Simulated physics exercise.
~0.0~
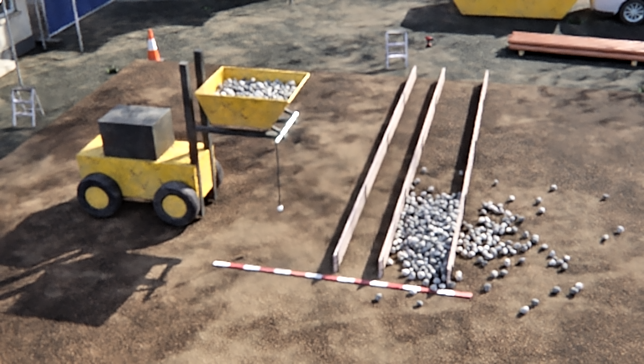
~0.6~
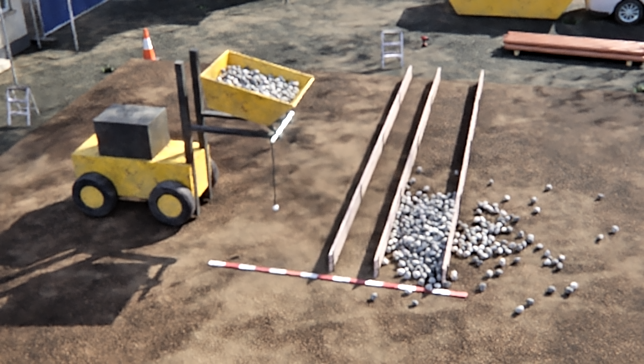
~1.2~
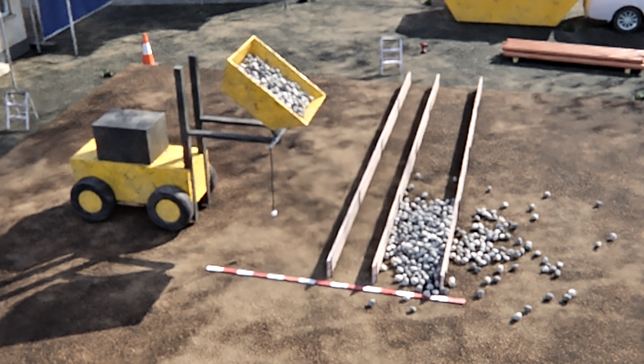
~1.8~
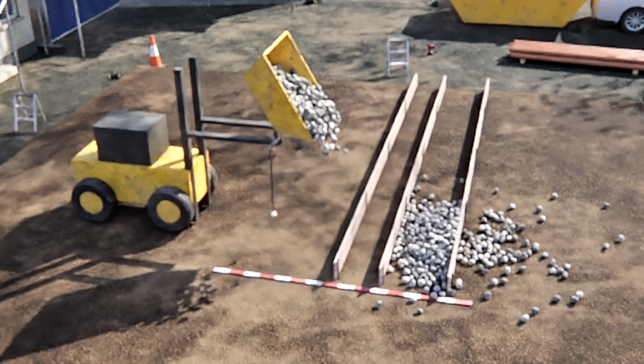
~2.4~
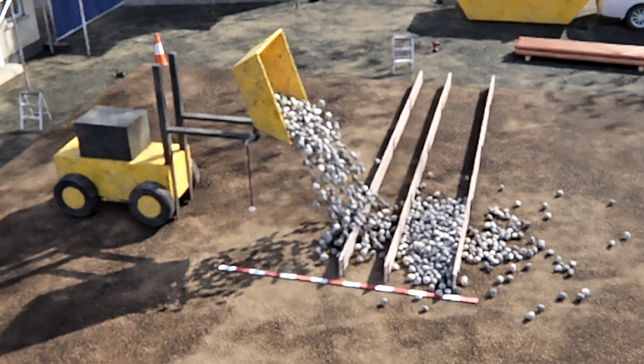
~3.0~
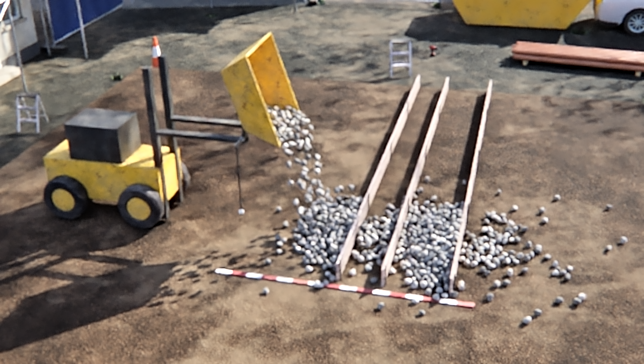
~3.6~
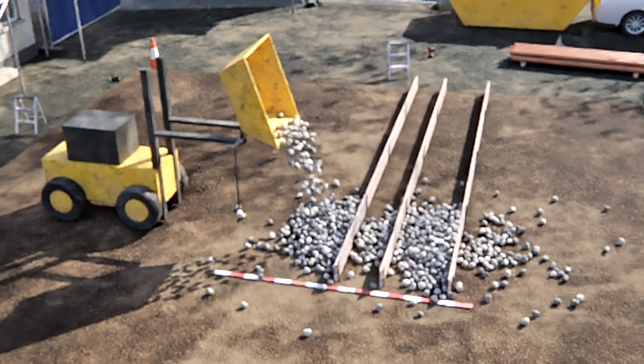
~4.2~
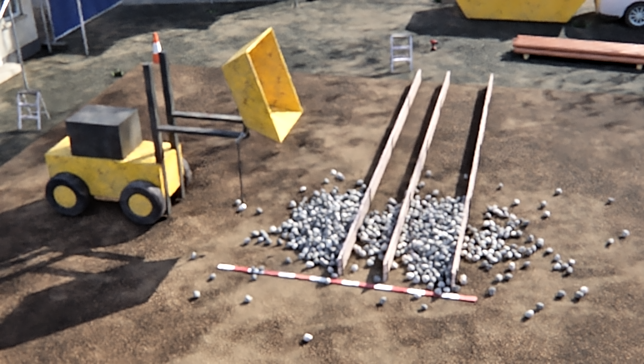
On a dirt yard, a yellow forklift tips its skip and backs away, spilling grey stones mostly short of the planks.
